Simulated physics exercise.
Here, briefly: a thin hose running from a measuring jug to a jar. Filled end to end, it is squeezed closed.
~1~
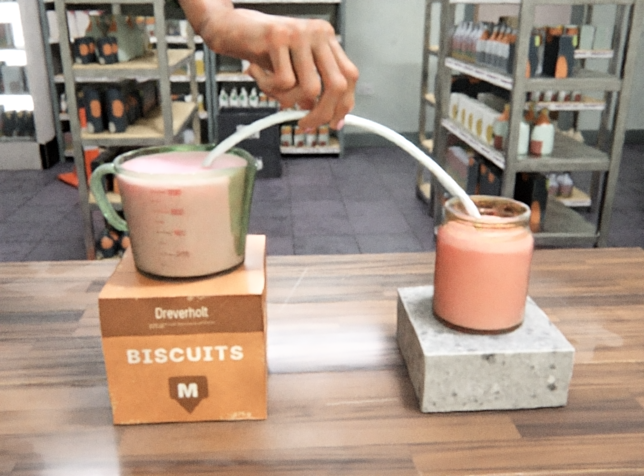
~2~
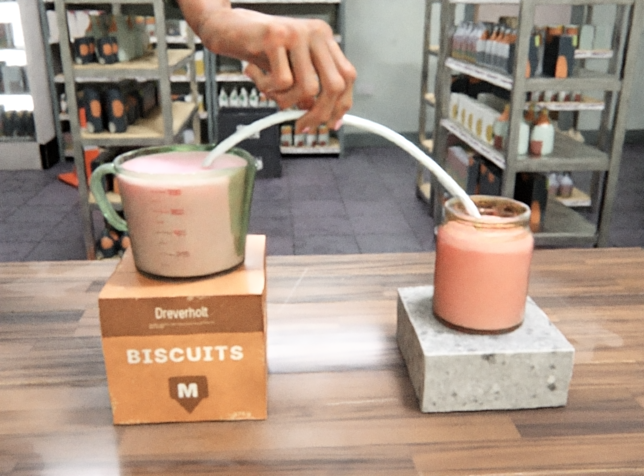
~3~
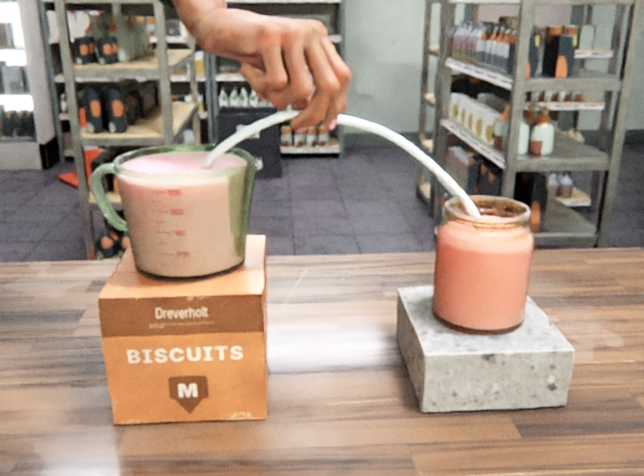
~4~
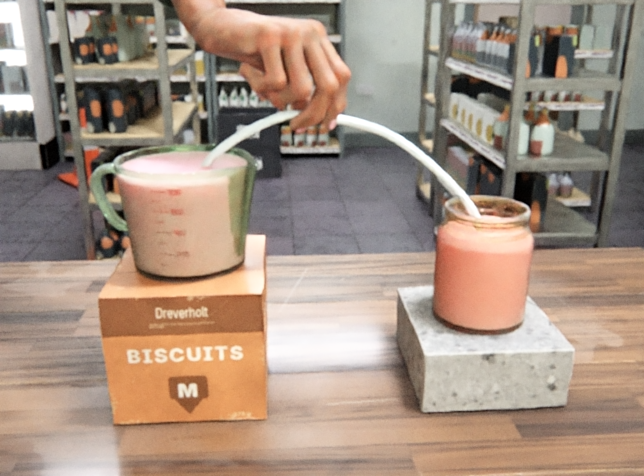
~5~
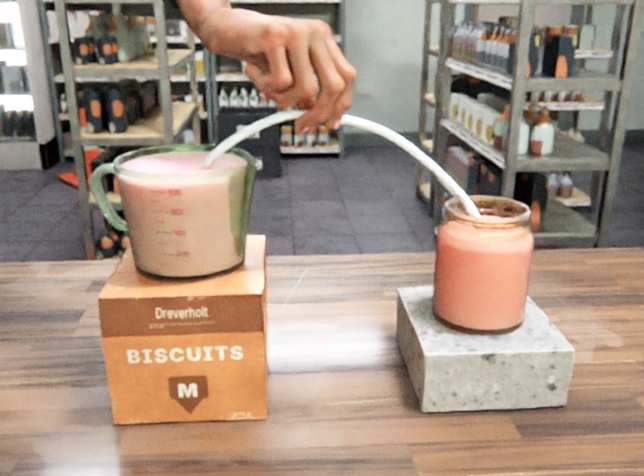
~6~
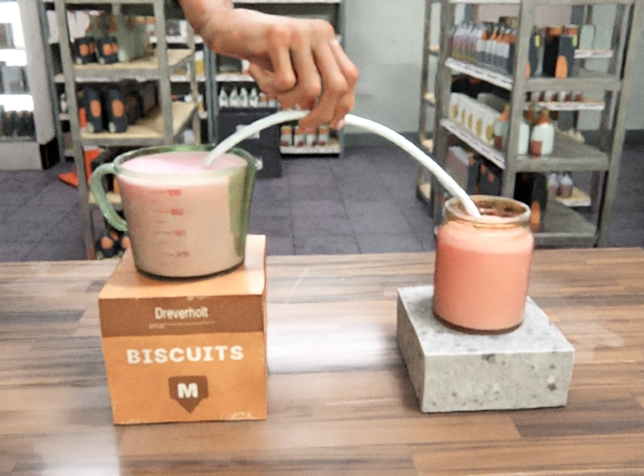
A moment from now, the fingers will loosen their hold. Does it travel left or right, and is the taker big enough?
It moves to the right, and the receiving one spills over.
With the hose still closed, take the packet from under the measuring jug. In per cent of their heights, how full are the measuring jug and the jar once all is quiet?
100 % and 30 %, in order.
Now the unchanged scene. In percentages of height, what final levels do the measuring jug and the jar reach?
Near 45 in a hundred for the first, near 100 in a hundred for the second.
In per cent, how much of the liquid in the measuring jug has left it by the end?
I'd say near 55 per cent, more or less.
Soon after, the measuring jug is about three quarters full; the jar is full to the brim; some has gone over the lower rim.
Later, the measuring jug is about half full; the jar is full to the brim; some has gone over the lower rim.
In the end, the measuring jug is about half full; the jar is full to the brim; some has gone over the lower rim; the two surfaces are level.
